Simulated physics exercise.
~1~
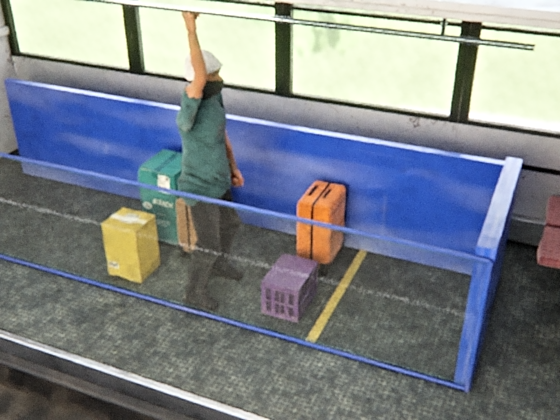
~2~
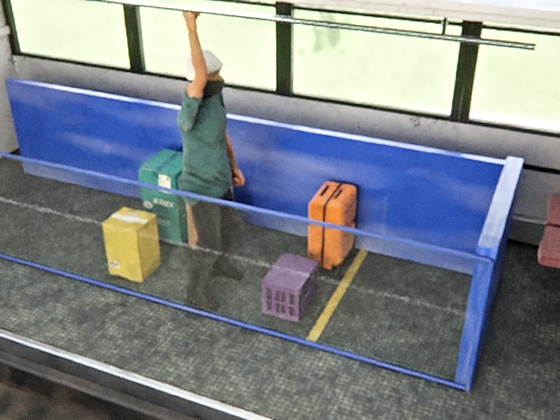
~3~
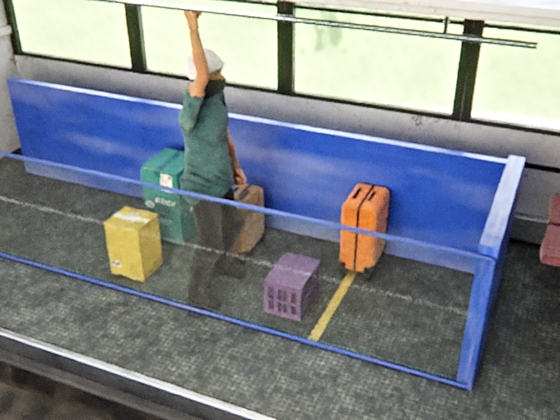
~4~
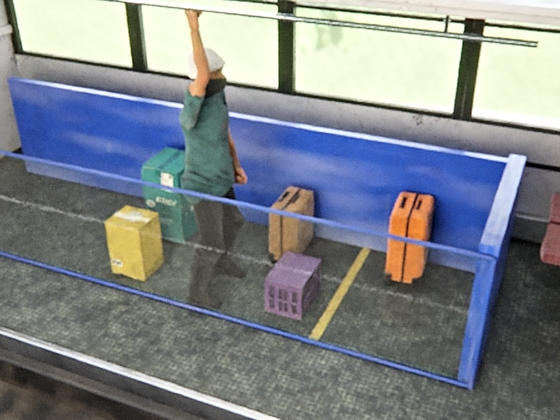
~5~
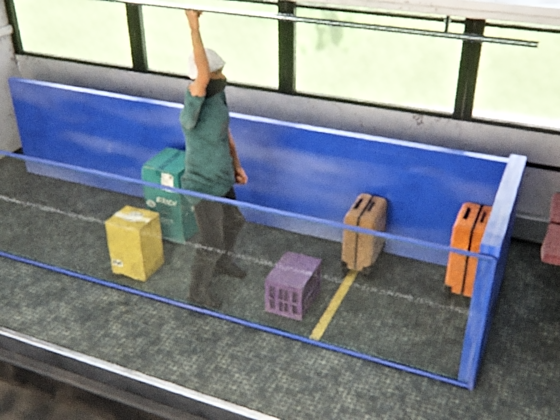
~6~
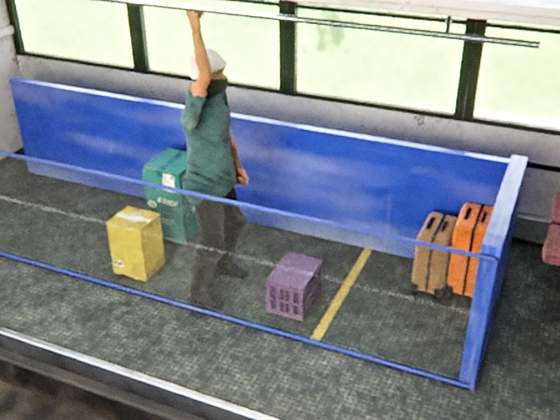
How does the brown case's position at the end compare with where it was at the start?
At the start the brown case is behind the traveller's legs, left of the yellow line. By the end it stands well to the right, past the line and next to the orange case near the right end wall.
